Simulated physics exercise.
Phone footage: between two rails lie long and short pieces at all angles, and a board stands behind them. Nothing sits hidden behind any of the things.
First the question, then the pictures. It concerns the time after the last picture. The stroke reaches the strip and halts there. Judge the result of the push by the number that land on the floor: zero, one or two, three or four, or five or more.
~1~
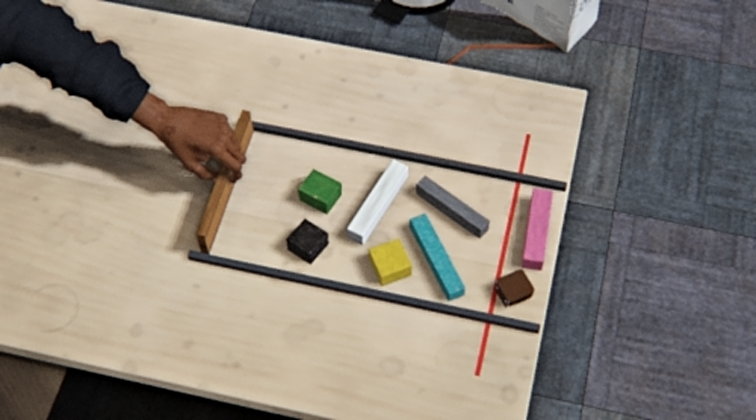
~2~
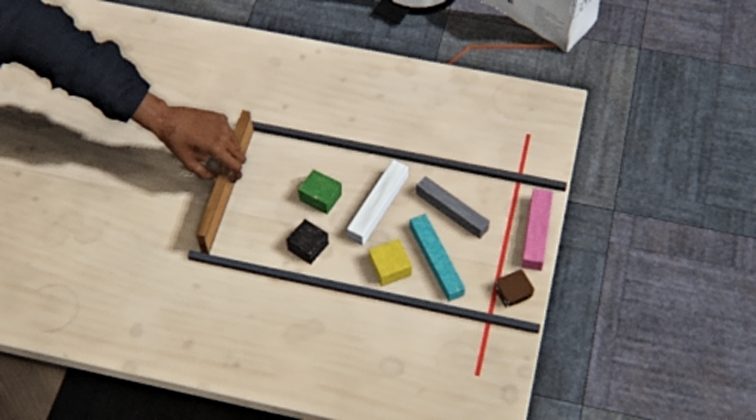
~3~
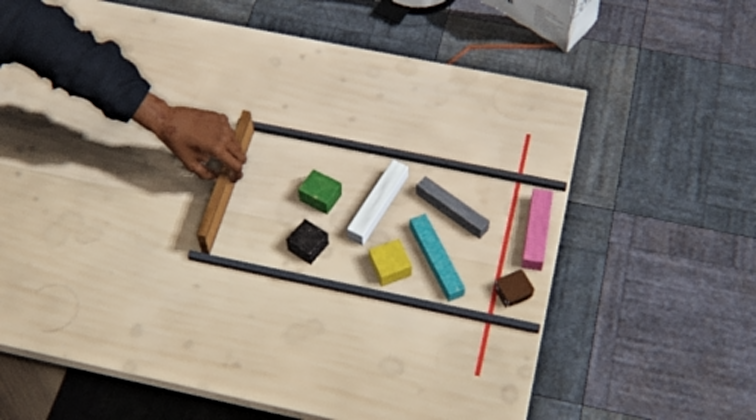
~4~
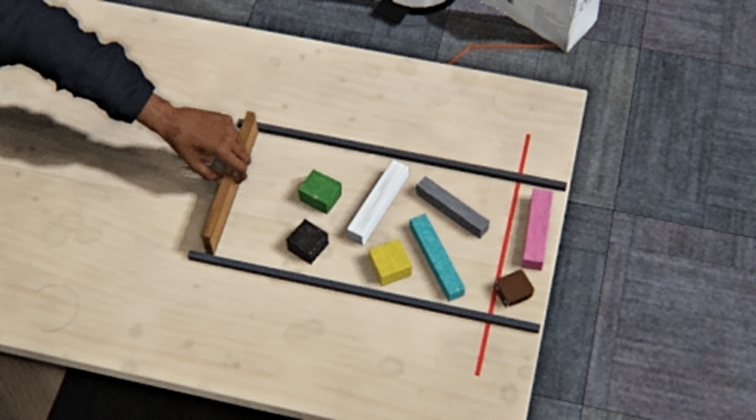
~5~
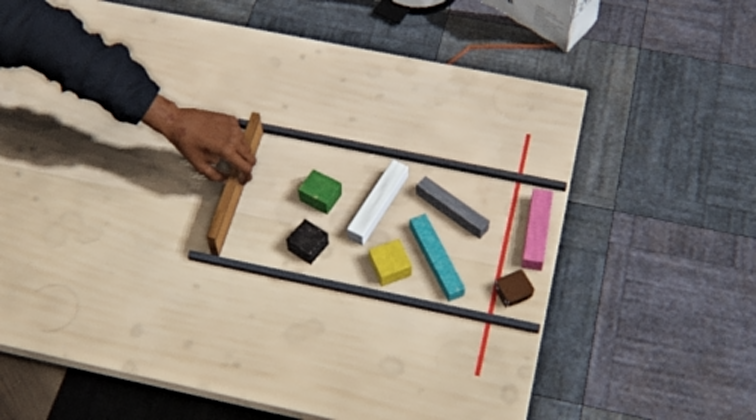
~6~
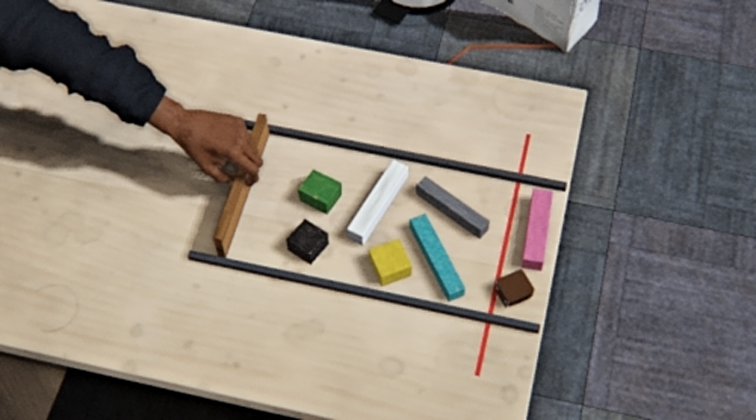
The board is going to sweep off three, or four.
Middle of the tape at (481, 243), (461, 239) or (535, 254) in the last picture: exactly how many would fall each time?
Try 1: 2; try 2: 1; try 3: 6.
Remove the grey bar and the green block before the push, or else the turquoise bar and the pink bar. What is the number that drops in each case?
The number fallen is 3, and in the other try 2.
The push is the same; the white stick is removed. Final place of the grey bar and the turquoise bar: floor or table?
Looking at each, the grey bar holds its spot and the turquoise bar drops away.
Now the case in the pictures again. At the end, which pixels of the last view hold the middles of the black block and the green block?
In the last picture the black block sits at (513, 279) while the green block sits at (525, 229).
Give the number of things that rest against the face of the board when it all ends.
At rest, 2 are in contact.
Soon after, none off yet; pink bar at rest near (538, 229); brown case at rest near (515, 290); grey bar at rest near (452, 207).
In the end, the number that fall off is three or four; gone, turquoise bar, grey bar, brown case and pink bar.
